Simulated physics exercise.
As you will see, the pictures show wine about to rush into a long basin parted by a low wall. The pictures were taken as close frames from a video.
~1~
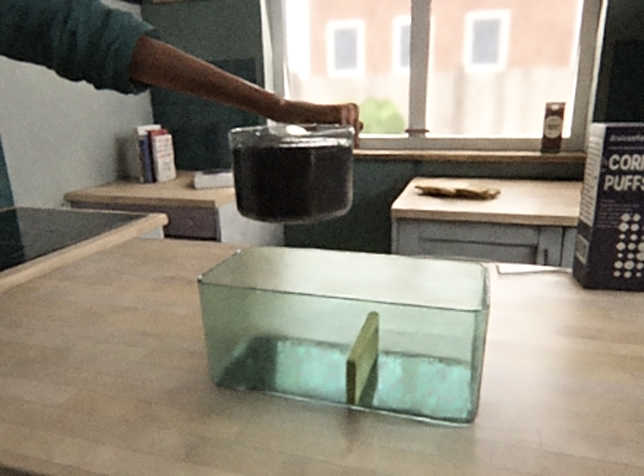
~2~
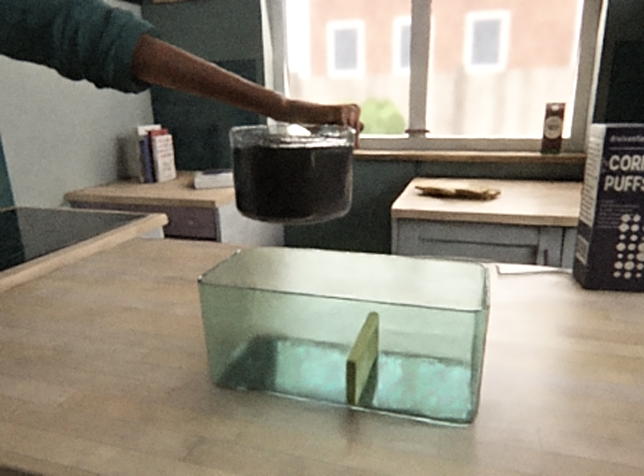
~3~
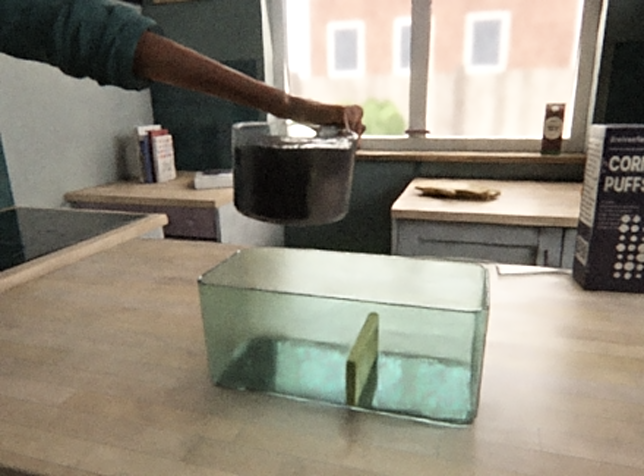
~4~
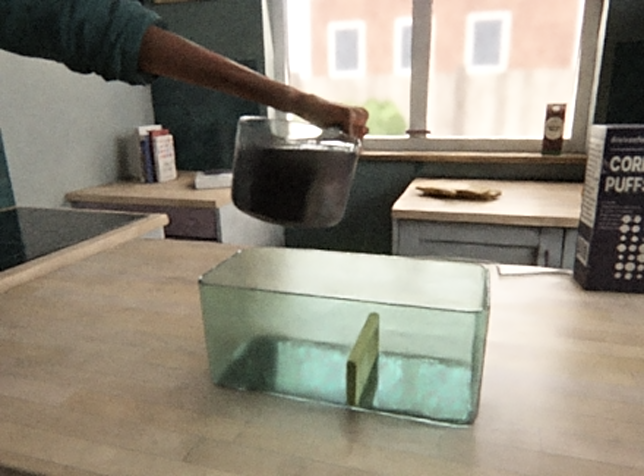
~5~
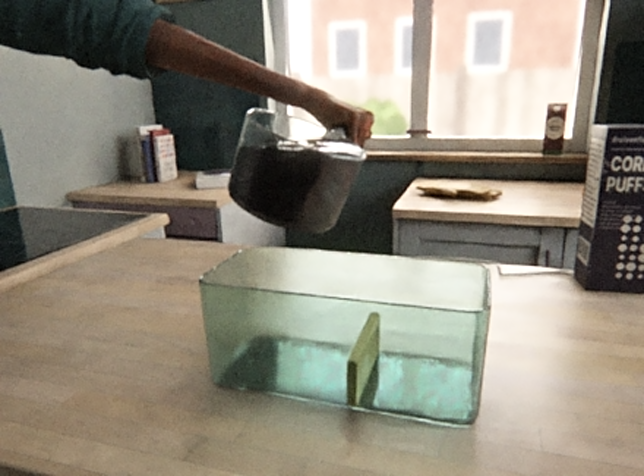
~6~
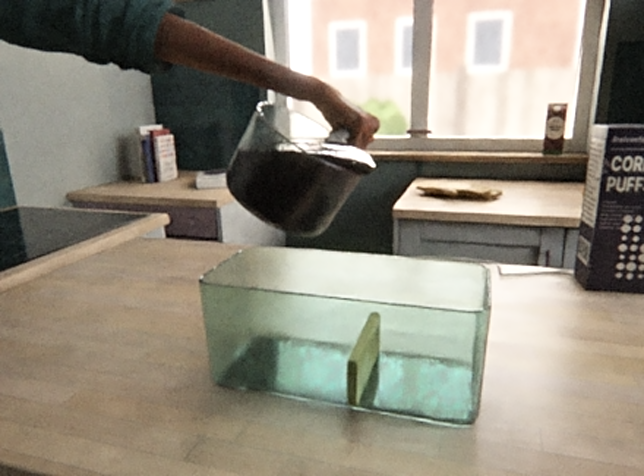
A hand steadily tilts a clear pot of dark liquid above a divided glass basin.
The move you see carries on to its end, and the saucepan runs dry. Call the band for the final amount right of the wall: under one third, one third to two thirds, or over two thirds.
Band: Over two thirds.
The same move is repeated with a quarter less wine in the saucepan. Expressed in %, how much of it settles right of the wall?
Estimate: Around 90 per cent.
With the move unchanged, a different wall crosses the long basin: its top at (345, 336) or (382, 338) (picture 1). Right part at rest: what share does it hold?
The first position gives around 90 percent, the second around 60 percent.
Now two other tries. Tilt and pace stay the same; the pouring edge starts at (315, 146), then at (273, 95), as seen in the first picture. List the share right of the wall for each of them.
The first gives 45 %, the second 15 %.
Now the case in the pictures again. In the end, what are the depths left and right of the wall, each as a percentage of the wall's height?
Left part: 10 per cent; right part: 100.
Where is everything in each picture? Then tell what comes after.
In the first frame, tilt 0°; pouring edge (350, 131); surface from (241, 142) to (349, 142); the long basin's rim runs from (222, 264) to (488, 287); the wall's top is at (364, 334).
In the second frame, tilt 1°; pouring edge (351, 133); surface from (242, 142) to (350, 143).
In the third frame, tilt 6°; pouring edge (354, 139); surface from (244, 141) to (353, 146).
In the fourth frame, tilt 13°; pouring edge (358, 148); surface from (246, 143) to (357, 147).
In the fifth frame, tilt 22°; pouring edge (362, 159); surface from (247, 146) to (363, 150).
In the sixth frame, tilt 33°; pouring edge (363, 173); surface from (245, 151) to (365, 164); 3 per cent is over the edge.
A moment on, the saucepan is tipped on its side and 39 per cent is still to pour, 0 is left of the wall and 30 right of it.
Next, the saucepan is tipped right over and 8 per cent is still to pour, 7 is left of the wall and 76 right of it.
Then the saucepan is tipped right over and 1 per cent is still to pour, 9 is left of the wall and 88 right of it.
Later the saucepan is tipped right over and 0 per cent is still to pour, 10 is left of the wall and 89 right of it.
At rest 10 per cent lies left of the wall, 89 right of it and 1 outside.
